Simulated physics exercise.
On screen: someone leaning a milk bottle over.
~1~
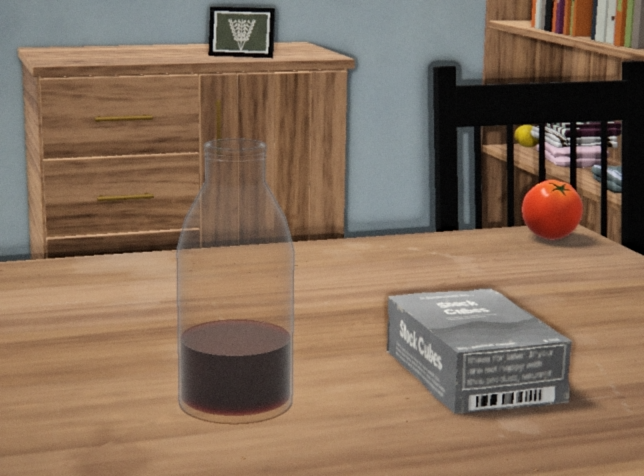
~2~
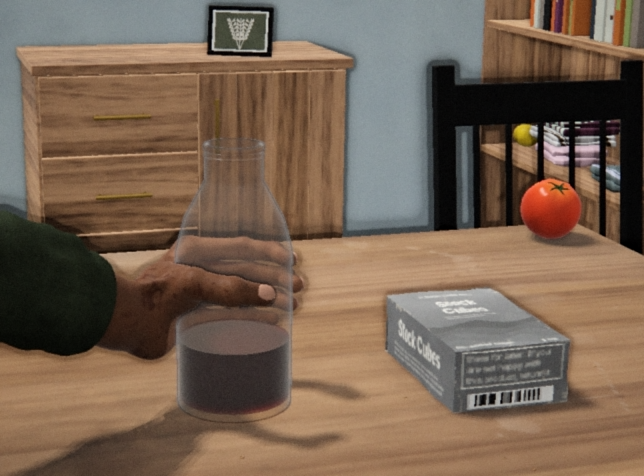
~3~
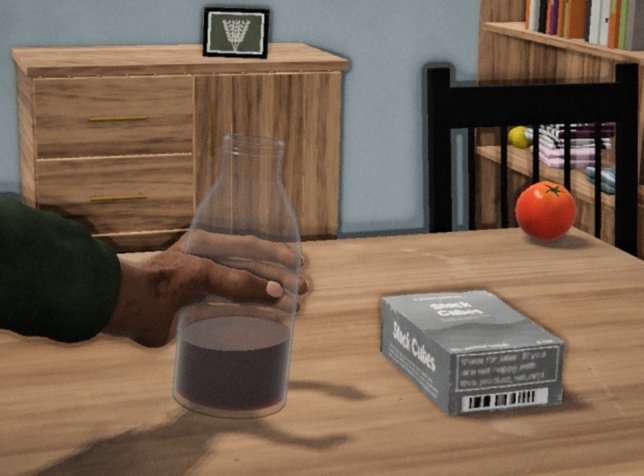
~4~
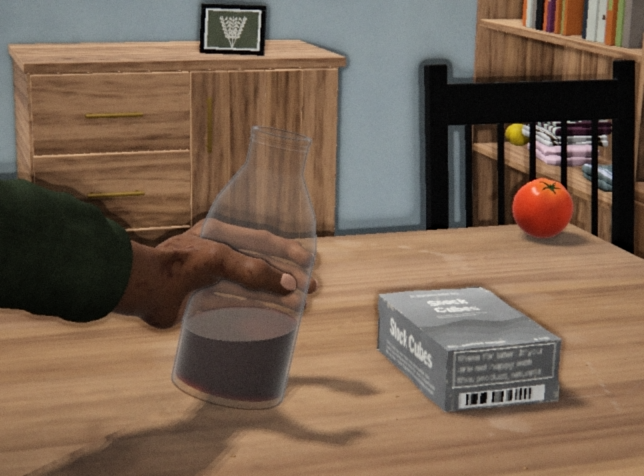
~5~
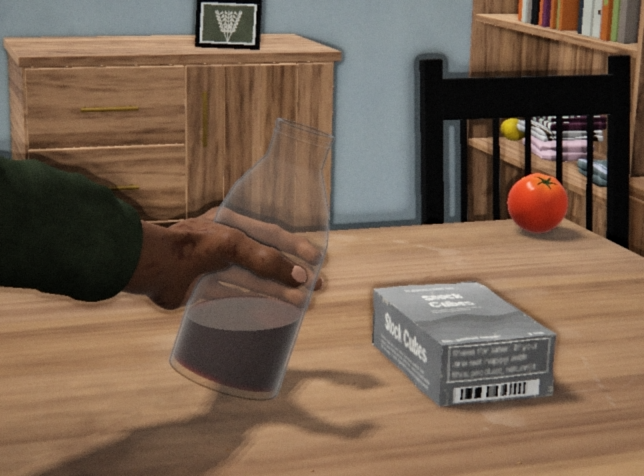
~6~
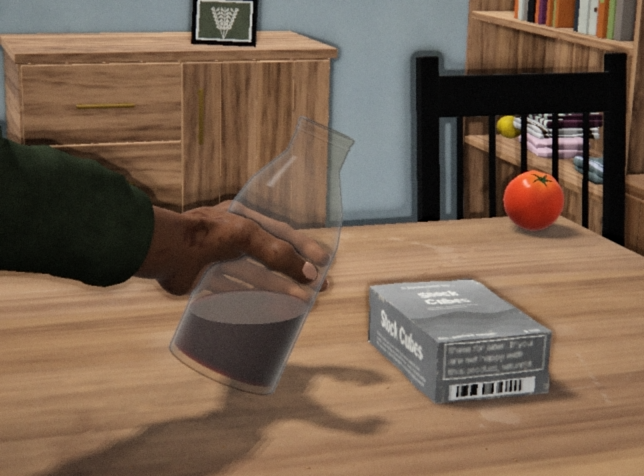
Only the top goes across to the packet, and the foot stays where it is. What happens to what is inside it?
It sheds nothing.
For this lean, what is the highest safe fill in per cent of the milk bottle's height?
Fill limit: Approx. 70 per cent of height.
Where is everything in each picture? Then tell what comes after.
In the first frame, it stands upright; milk bottle (236, 272) about a quarter full.
In the second frame, a hand takes hold; milk bottle about a quarter full, surface at (235, 337); packet (472, 346).
In the third frame, the top moves towards the packet; milk bottle (242, 268) about a quarter full.
In the fourth frame, on the way over; milk bottle about a quarter full, surface at (241, 325); packet (464, 345).
In the fifth frame, it is leaning; milk bottle (265, 251) about a quarter full.
In the sixth frame, tipping on its foot; milk bottle (276, 246) tipped 25°; packet (455, 337).
Soon after, the milk bottle leans by about 40°; nothing has left it.
Later, the milk bottle leans by about 60°; nothing has left it.
In the end, the milk bottle leans by about 65°, against the packet; nothing has left it.
